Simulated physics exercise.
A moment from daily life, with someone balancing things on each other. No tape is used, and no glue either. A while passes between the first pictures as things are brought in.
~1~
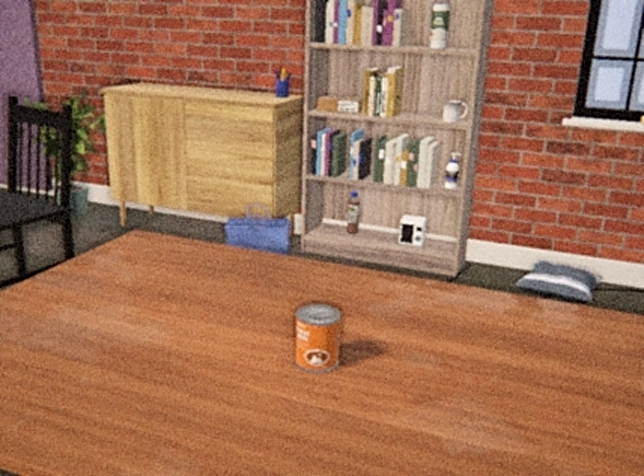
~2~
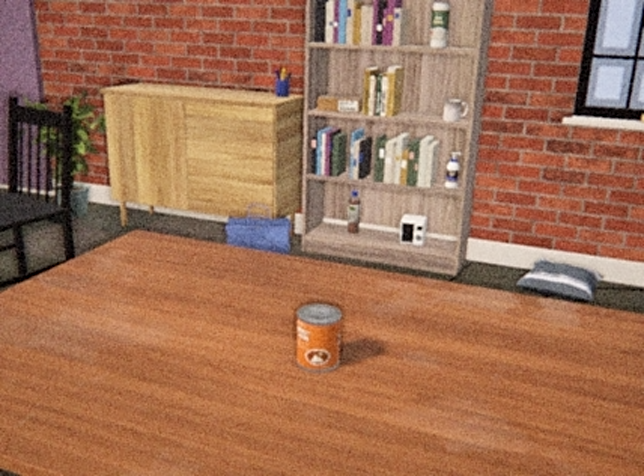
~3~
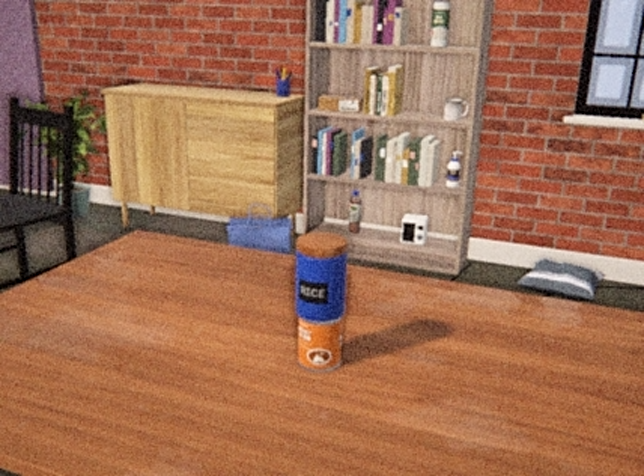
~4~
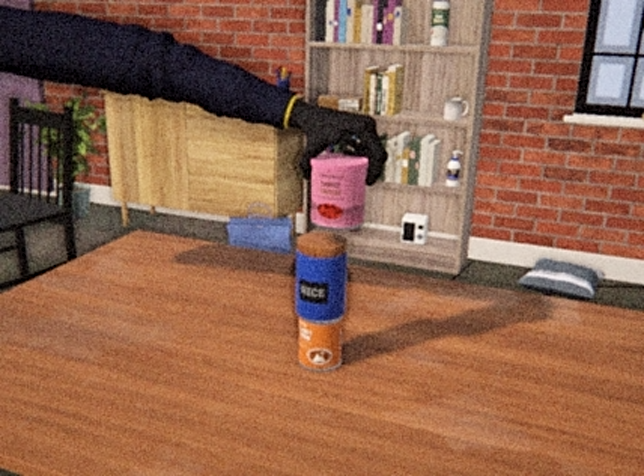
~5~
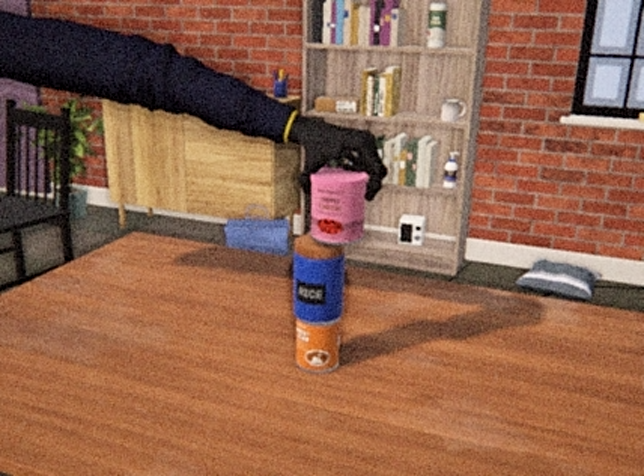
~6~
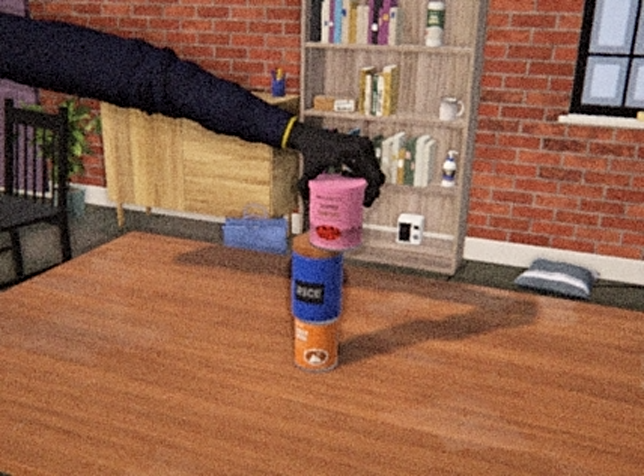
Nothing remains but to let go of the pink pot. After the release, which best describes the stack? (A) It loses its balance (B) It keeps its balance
It keeps its balance.
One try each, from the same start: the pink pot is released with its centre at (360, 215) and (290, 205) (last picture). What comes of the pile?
First attempt - it comes down; second attempt - it comes down.
Then, 0.20 s on from there, no change.
Then, 0.40 s on from there, pink pot resting near (337, 212).
In the end, all 3 unmoved. At the end, from the last picture's camera, pink pot near (337, 212). The pile stays up.
